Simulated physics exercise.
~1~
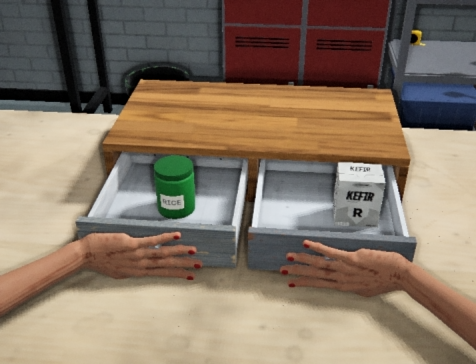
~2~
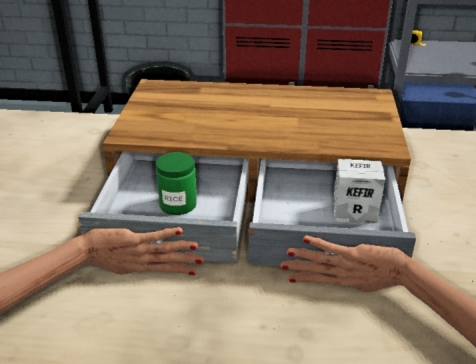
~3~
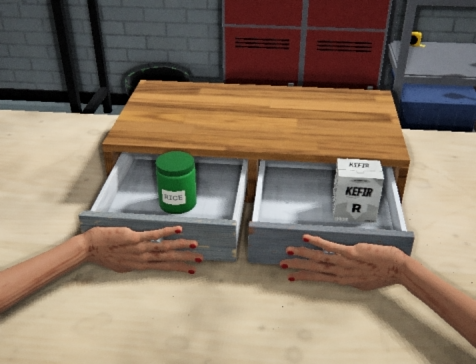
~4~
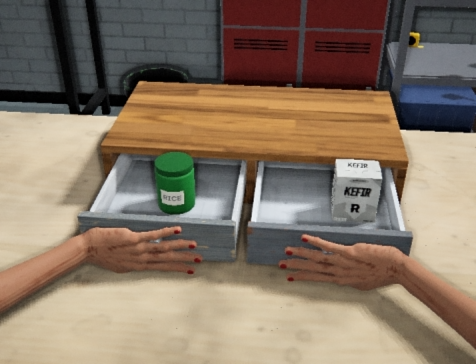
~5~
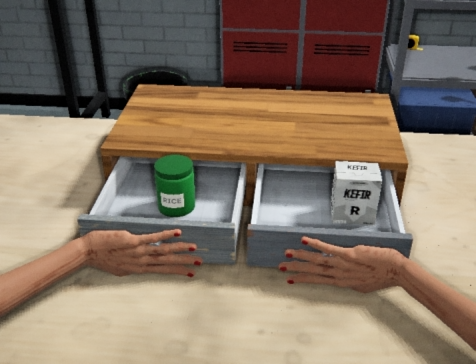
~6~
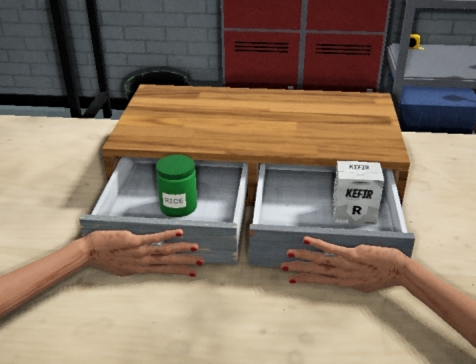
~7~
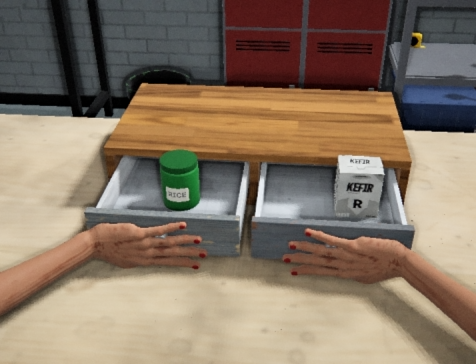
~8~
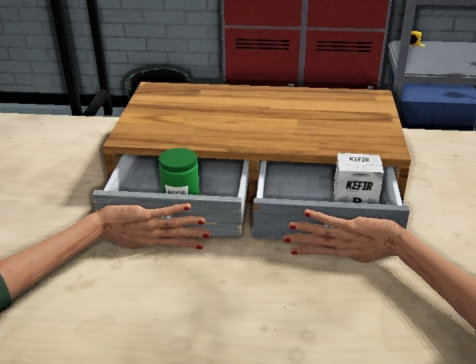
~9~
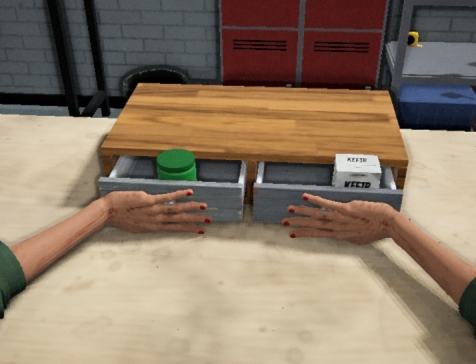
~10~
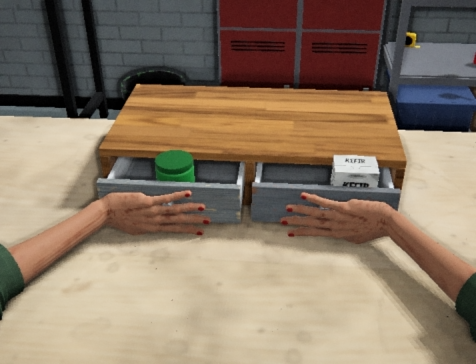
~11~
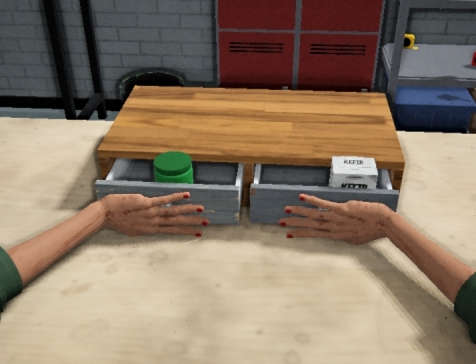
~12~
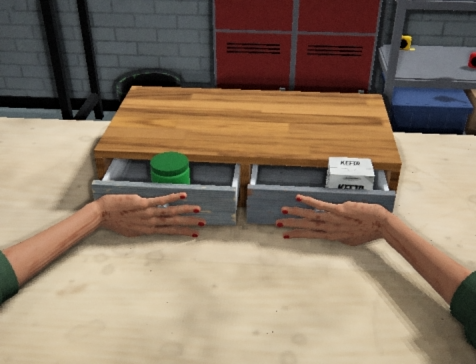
We see two open drawers side by side in a wooden-topped chest, a green jar in the left and a white carton in the right. Two hands push both drawers partway in together, then stay at the fronts as the drawers rest ajar.
